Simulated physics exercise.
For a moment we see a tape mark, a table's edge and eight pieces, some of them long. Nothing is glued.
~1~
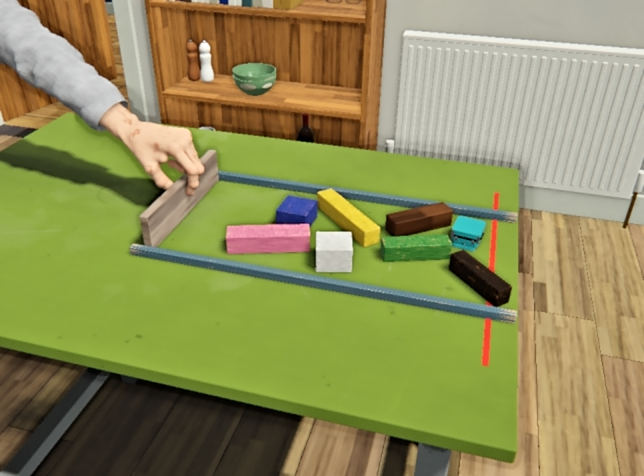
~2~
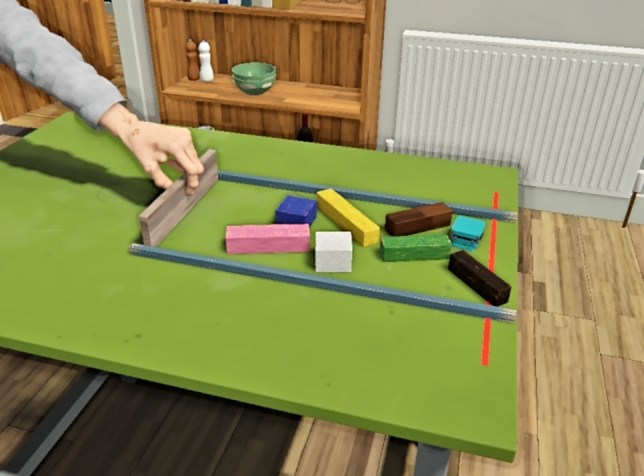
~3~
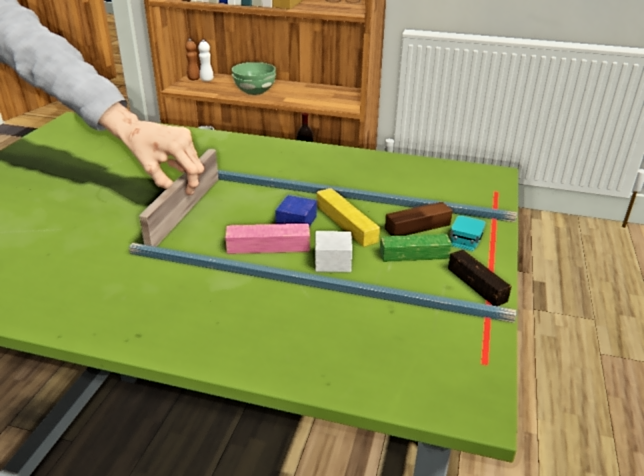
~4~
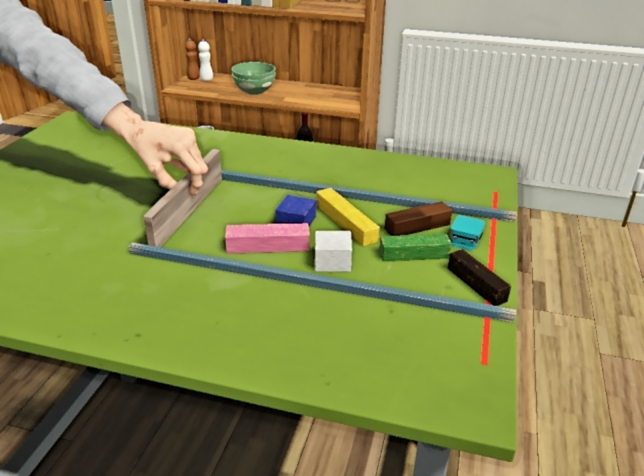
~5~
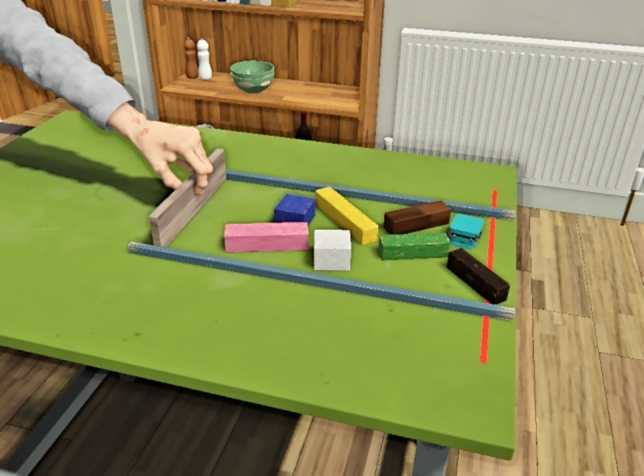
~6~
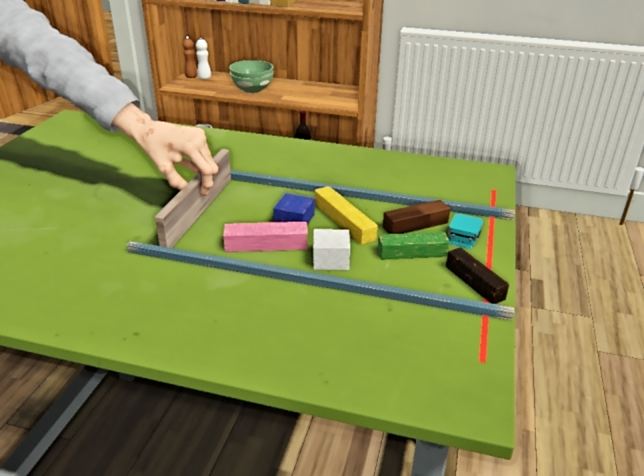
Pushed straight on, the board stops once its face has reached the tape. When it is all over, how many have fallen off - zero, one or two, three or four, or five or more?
Count: At least five.
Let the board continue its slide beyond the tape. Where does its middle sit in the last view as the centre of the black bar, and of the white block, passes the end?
Roughly (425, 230); roughly (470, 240).
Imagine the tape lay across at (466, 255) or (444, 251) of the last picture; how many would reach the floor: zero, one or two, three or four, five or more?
Taking the two tapes in that order, the answers are three or four and three or four.
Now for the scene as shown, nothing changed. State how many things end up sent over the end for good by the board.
In all, 7 of them.
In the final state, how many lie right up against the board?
It ends up touching 1.
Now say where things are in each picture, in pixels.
The first picture shows black bar (479, 277); turquoise case (468, 234); green bar (416, 248); board (184, 196); tape (492, 261).
The second picture shows turquoise case (467, 234); brown stick (419, 220).
The third picture shows green bar (415, 248); pink bar (268, 239).
The fourth picture shows black bar (478, 277); blue block (296, 213).
The fifth picture shows turquoise case (466, 232); yellow bar (345, 215).
The sixth picture shows black bar (476, 275); turquoise case (465, 231); green bar (413, 246); board (197, 196); tape (489, 258).
Soon after, none off yet; black bar at rest near (476, 275); turquoise case at rest near (465, 231); green bar at rest near (413, 246).
After that, none off yet; black bar at rest near (476, 275); turquoise case displaced a little near (476, 236); green bar displaced a little near (425, 252).
And then, one off so far; black bar tilting well over near (530, 302); turquoise case on its way down near (539, 320); green bar displaced about its own width near (507, 265).
In the end, the number that fall off is five or more; gone, pink bar, yellow bar, white block, brown stick, green bar, turquoise case and black bar.
